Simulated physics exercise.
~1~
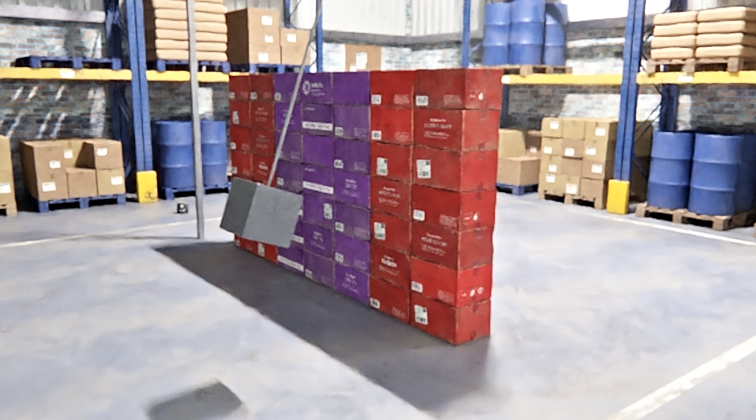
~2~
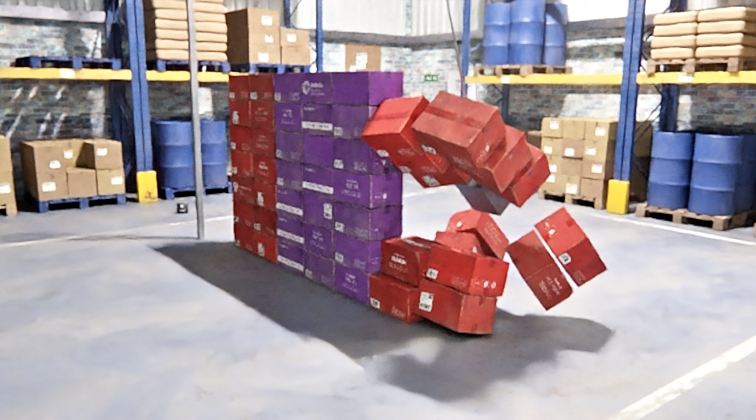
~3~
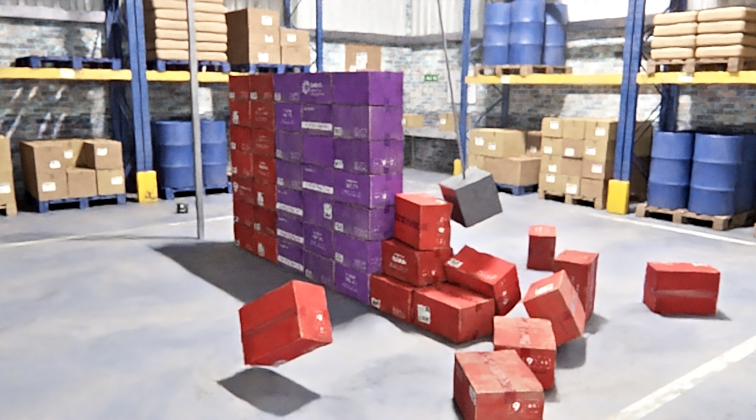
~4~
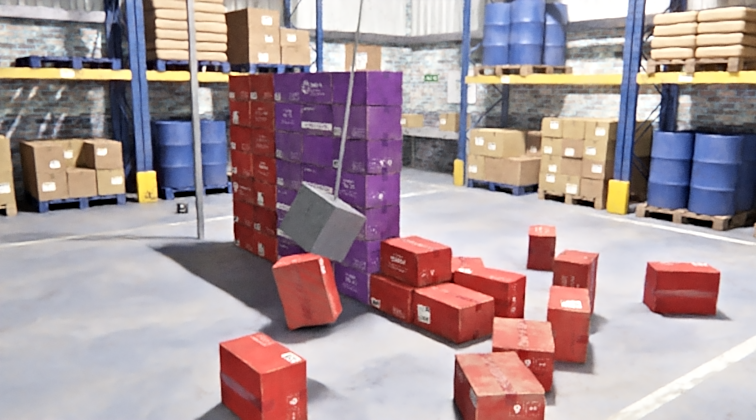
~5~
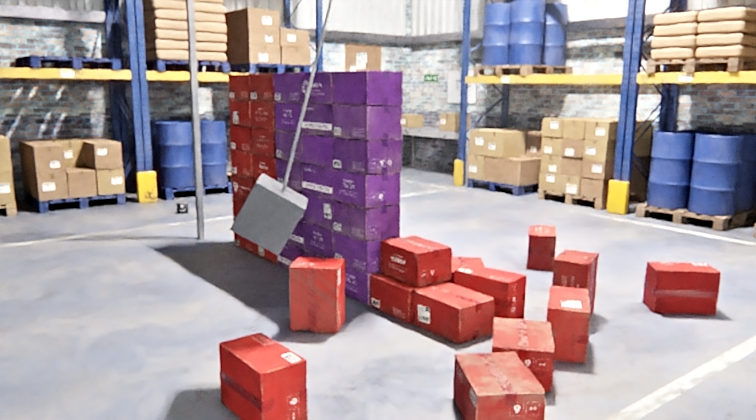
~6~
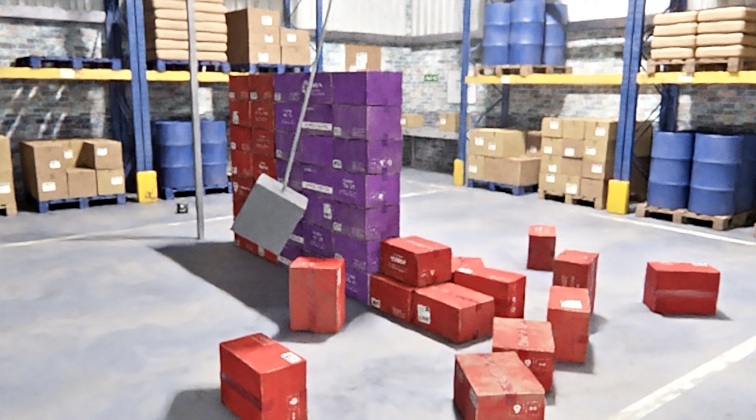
The clip opens on a tall, free-standing wall of red and purple cartons in a warehouse, with a grey block hanging on a slanted line in front of its left part. The block swings to the right, and the red cartons at the right end break away and tumble outward. They scatter across the floor, one dropping toward the left foreground, while the block hangs beyond the pile. It then swings back leftward past the purple cartons as another red carton tips and settles upright. At the end the line still slants, the purple section stands, and red cartons lie strewn around.
